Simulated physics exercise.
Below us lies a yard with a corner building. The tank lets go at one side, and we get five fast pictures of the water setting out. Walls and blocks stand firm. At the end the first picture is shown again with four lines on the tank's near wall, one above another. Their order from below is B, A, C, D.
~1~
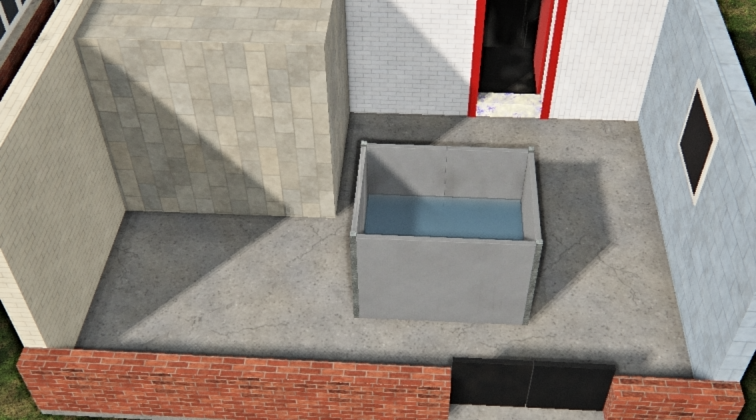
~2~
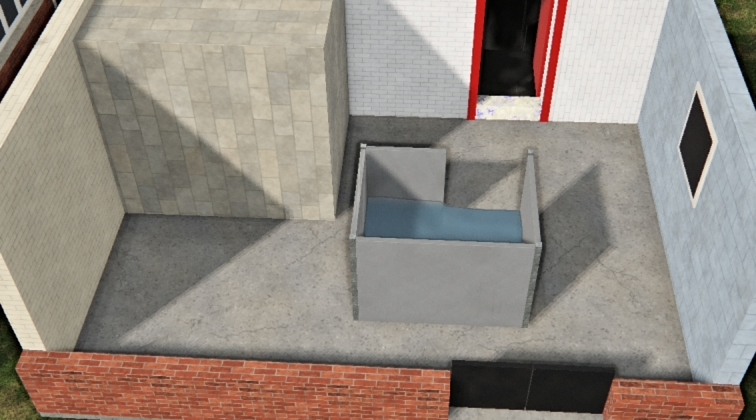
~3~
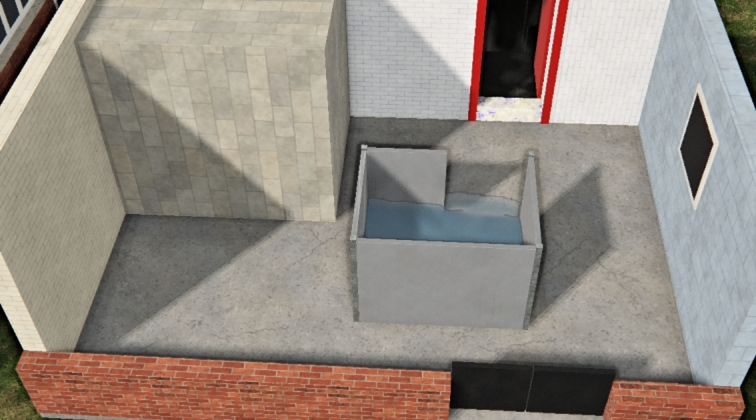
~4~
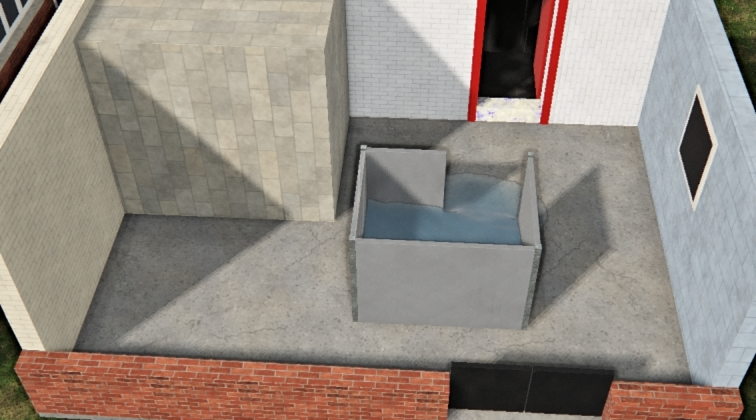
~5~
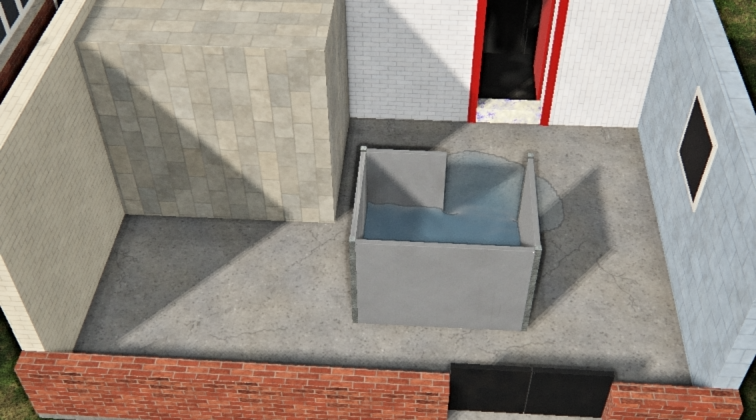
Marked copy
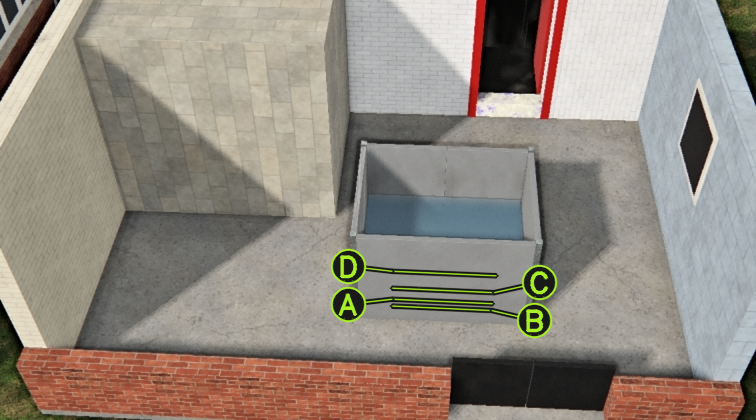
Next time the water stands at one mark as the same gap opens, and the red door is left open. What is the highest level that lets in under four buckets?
The answer is line C.
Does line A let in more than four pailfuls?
No, not at all.
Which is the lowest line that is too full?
That is line D.
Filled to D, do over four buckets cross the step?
Yes, that goes wrong.
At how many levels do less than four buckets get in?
Three of them.
In lime, A at (442, 301); B at (441, 308); C at (442, 290); D at (444, 273); from the bottom up B, A, C, D.
If A is chosen, nothing gets over.
If B is chosen, nothing gets over.
If C is chosen, a splash gets over, under a bucket.
If D is chosen, about 10 bucketfuls get in.
